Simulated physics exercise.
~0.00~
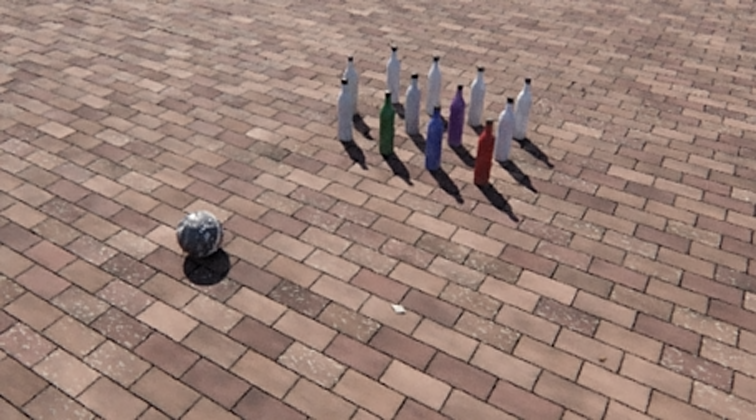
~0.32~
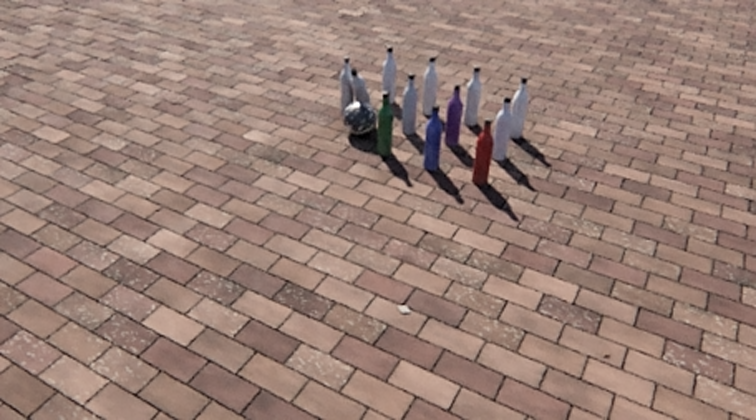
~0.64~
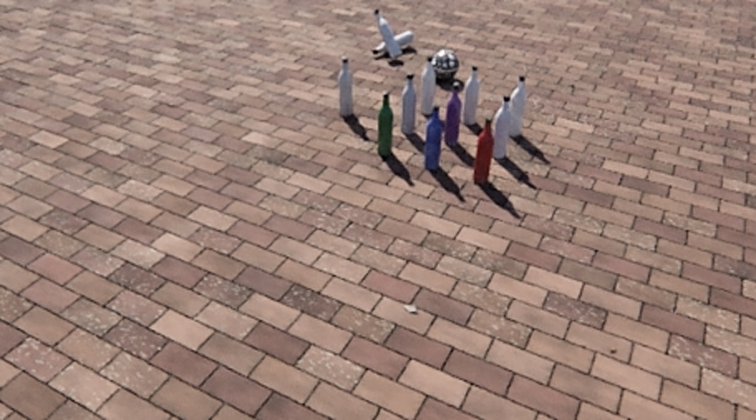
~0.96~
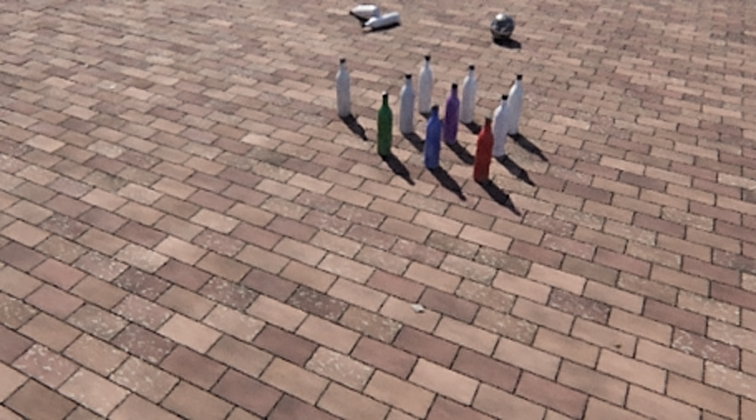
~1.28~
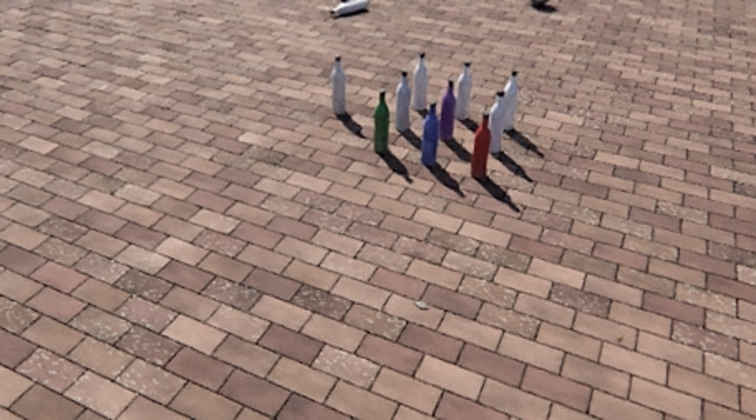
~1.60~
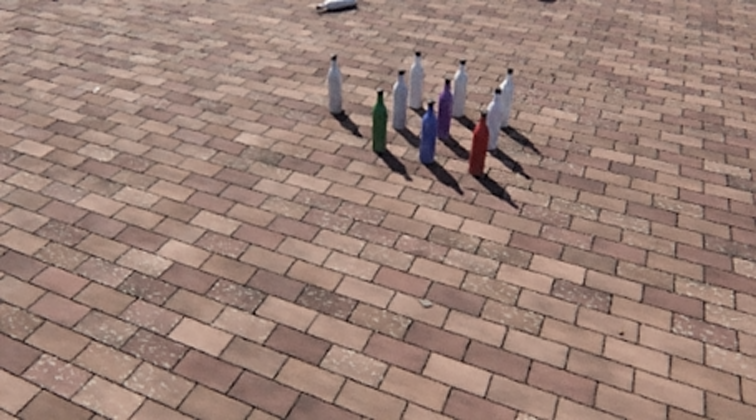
On sunlit brick paving, a group of capped bottles stands upright, most of them pale, with one green, one blue, one purple and one red among them. A dark, mottled ball rolls in from the left toward the left side of the group. It strikes pale bottles there and carries on behind the others, knocking one flat while another tilts over. Both fallen bottles slide away toward the back as the ball rolls off to the upper right. The ball leaves view, and the remaining bottles, including the coloured ones, are still standing.
